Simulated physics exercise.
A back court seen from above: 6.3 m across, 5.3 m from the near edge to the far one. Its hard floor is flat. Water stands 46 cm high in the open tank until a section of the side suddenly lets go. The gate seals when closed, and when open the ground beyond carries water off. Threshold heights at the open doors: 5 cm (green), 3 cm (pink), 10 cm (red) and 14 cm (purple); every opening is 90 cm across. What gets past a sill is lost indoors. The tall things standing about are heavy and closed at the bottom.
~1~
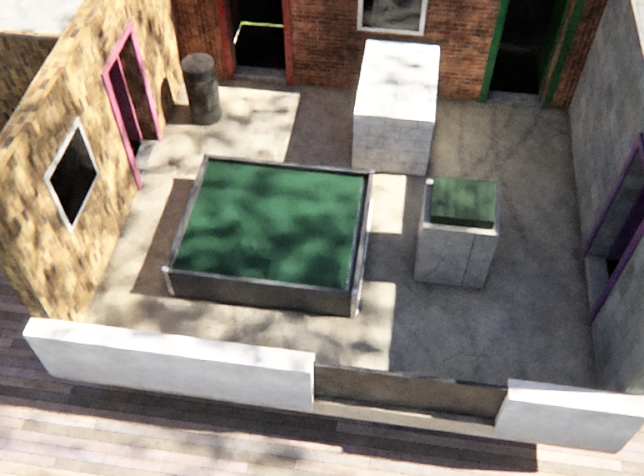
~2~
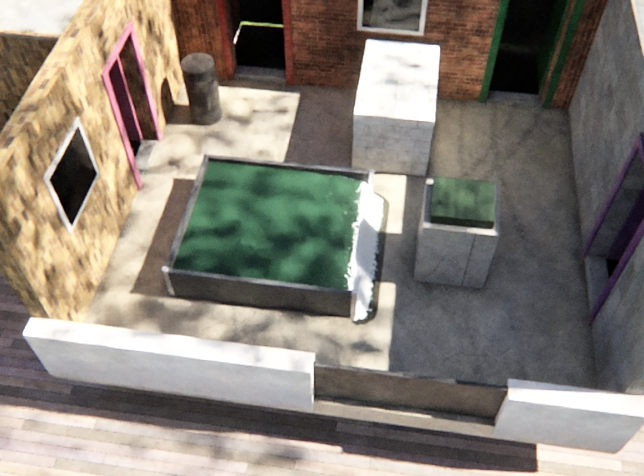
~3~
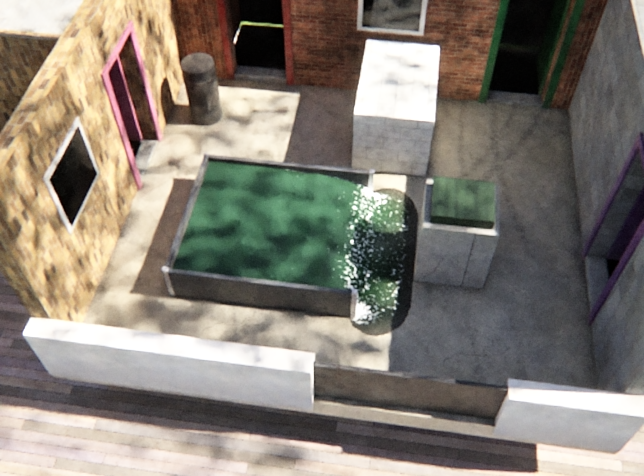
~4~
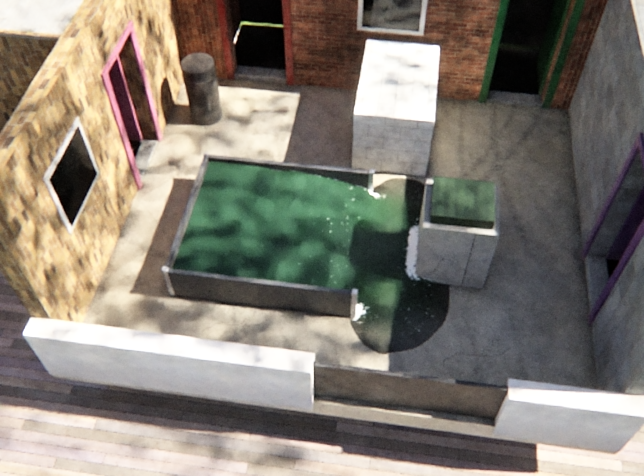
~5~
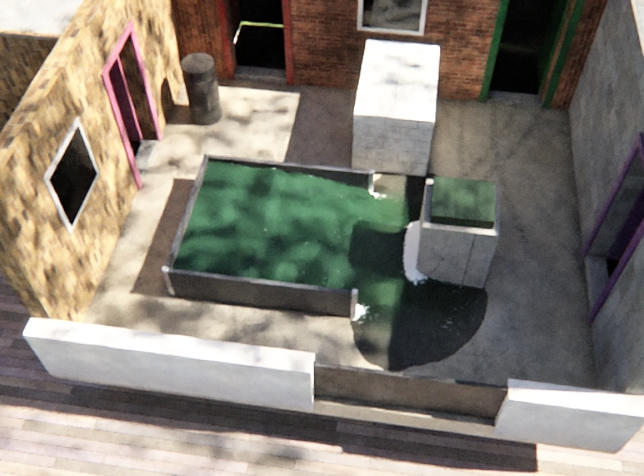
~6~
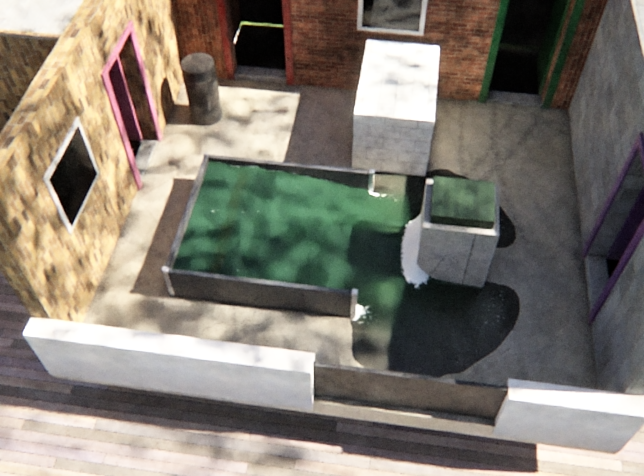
The clip opens on a walled court seen from above, a low tank of green water lying still beside pale blocks. The tank's right side gives way and white, foaming water pours out, then spreads as a dark sheet across the floor, around the smaller green-topped block and farther right.
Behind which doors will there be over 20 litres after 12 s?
Door by door: At the green door it passes the limit; at the pink door it does not reach the limit; at the red door it keeps below the limit; at the purple door it stays under the limit.
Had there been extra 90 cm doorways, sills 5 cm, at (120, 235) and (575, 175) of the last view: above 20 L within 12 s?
In that order: Below, past it.
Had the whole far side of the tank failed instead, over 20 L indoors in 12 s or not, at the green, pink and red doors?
Then: Green not over, pink over, red above.
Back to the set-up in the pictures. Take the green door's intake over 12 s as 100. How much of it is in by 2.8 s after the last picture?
About 10 per cent.
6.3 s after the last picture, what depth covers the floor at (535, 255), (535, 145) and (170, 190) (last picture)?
Roughly 7, 11 and 1 cm, in turn.
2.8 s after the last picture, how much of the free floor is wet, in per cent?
About 55 per cent.
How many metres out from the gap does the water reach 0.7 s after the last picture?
About 3.2 m.
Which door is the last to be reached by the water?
It is the red one.
Then, 0.7 s after the last picture water covers 35 % of the floor and is deepest (34 cm) near (406, 259); green door not reached, pink door not reached, red door not reached, purple door 7 cm at the sill, 0 L in.
Then, 1.5 s after the last picture water covers 50 % of the floor and is deepest (30 cm) near (581, 404); green door 2 cm at the sill, 0 L in, pink door not reached, red door not reached, purple door 12 cm at the sill, 0 L in.
Then, 2.8 s after the last picture water covers 55 % of the floor and is deepest (22 cm) near (599, 420); green door 15 cm at the sill, 29 L in, pink door not reached, red door not reached, purple door 14 cm at the sill, 0 L in.
Then, 6.3 s after the last picture water covers 80 % of the floor and is deepest (20 cm) near (555, 113); green door 13 cm at the sill, 167 L in, pink door 2 cm at the sill, 0 L in, red door 1 cm at the sill, 0 L in, purple door 8 cm at the sill, 1 L in.
Then, 11.3 s after the last picture water covers 90 % of the floor and is deepest (11 cm) near (409, 395); green door 8 cm at the sill, 245 L in, pink door 4 cm at the sill, 6 L in, red door 3 cm at the sill, 0 L in, purple door 8 cm at the sill, 1 L in.
